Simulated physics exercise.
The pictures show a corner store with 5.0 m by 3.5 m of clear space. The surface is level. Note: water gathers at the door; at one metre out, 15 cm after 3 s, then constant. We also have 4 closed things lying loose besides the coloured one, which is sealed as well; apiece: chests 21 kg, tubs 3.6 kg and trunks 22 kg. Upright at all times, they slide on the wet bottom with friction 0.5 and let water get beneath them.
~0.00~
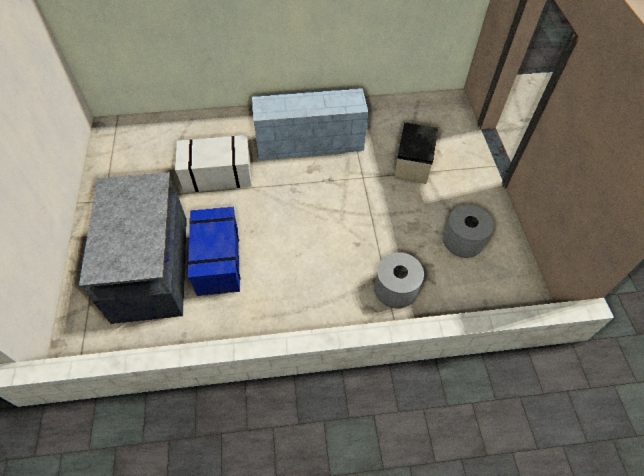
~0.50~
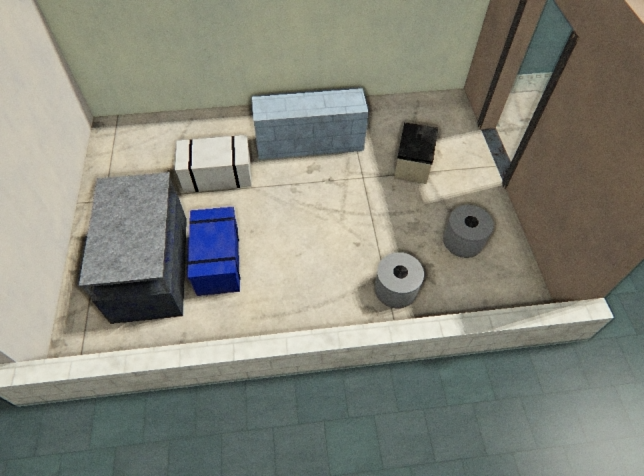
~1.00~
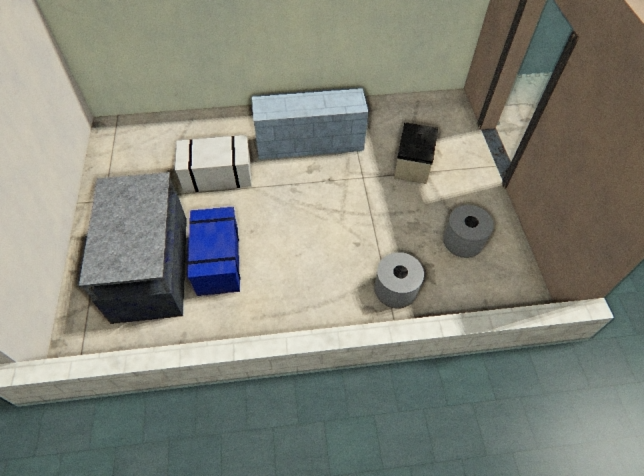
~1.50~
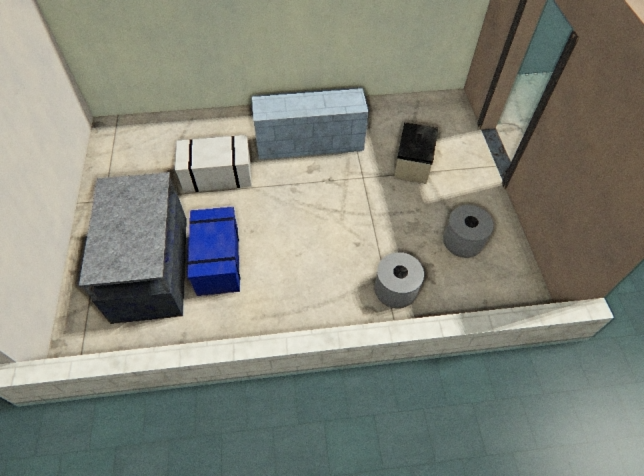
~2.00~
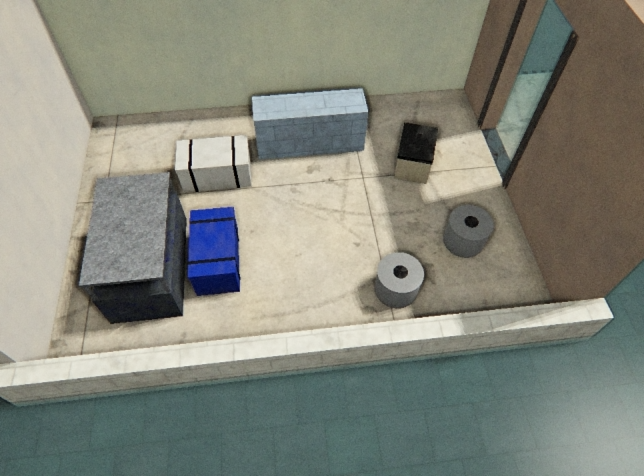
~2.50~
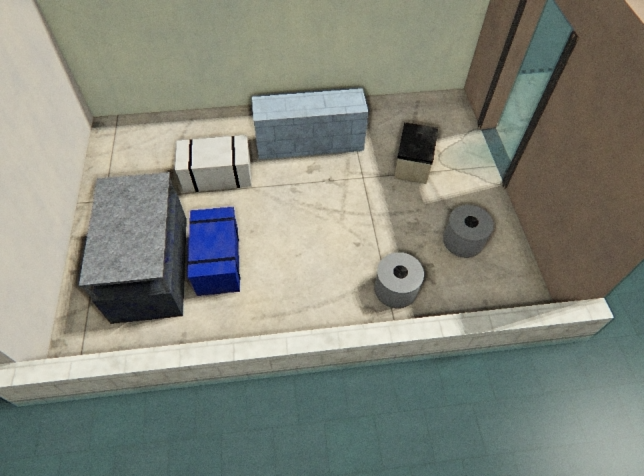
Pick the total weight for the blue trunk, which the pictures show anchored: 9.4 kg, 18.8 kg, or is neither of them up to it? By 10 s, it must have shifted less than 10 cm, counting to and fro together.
9.4 kg is enough.
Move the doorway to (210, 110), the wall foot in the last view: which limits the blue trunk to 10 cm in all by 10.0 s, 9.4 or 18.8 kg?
Under that change the small mass suffices.
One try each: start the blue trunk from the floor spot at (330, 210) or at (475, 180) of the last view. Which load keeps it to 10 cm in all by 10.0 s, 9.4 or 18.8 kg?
One by one: The small mass suffices; neither mass suffices.
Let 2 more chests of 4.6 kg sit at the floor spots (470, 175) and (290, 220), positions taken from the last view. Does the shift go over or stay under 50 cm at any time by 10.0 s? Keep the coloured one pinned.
Beyond, below.
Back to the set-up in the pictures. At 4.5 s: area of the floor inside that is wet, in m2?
That flooded area is roughly 5.0 m2.
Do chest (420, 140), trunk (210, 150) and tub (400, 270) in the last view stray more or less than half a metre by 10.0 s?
First stays inside, then stays inside, then exceeds it.
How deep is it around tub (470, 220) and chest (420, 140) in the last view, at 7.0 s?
About 2 and 5 cm.
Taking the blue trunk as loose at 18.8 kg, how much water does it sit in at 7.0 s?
Depth: Approx. 1 cm.
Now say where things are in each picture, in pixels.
In the first frame, the blue trunk at (212, 240) rests on the ground; water covers 0.0 m2; 0 of 5 have shifted.
In the second frame, the blue trunk at (212, 240), on the bottom; water covers 0.0 m2; 0 of 5 have shifted.
In the third frame, the blue trunk at (212, 240) rests on the ground; water covers 0.0 m2; 0 of 5 have shifted.
In the fourth frame, the blue trunk at (212, 240), on the bottom; water covers 0.0 m2; 0 of 5 have shifted.
In the fifth frame, the blue trunk at (212, 240), on the bottom; 0.0 m2 under water; 0 of 5 have shifted.
In the sixth frame, the blue trunk at (212, 240) rests on the ground; 0.4 m2 under water; 0 of 5 have shifted.
After 3.5 s the blue trunk would be 0 cm from its start with 9.4 kg and 0 cm from its start with 18.8 kg; 0 cm of water round it then.
After 4.5 s the blue trunk would be 0 cm from its start with 9.4 kg and 0 cm from its start with 18.8 kg; 0 cm of water round it then.
After 7.0 s the blue trunk would be 0 cm from its start with 9.4 kg and 0 cm from its start with 18.8 kg; 1 cm of water round it then.
After 10.0 s the blue trunk would be 1 cm from its start with 9.4 kg and 0 cm from its start with 18.8 kg; 3 cm of water round it then.
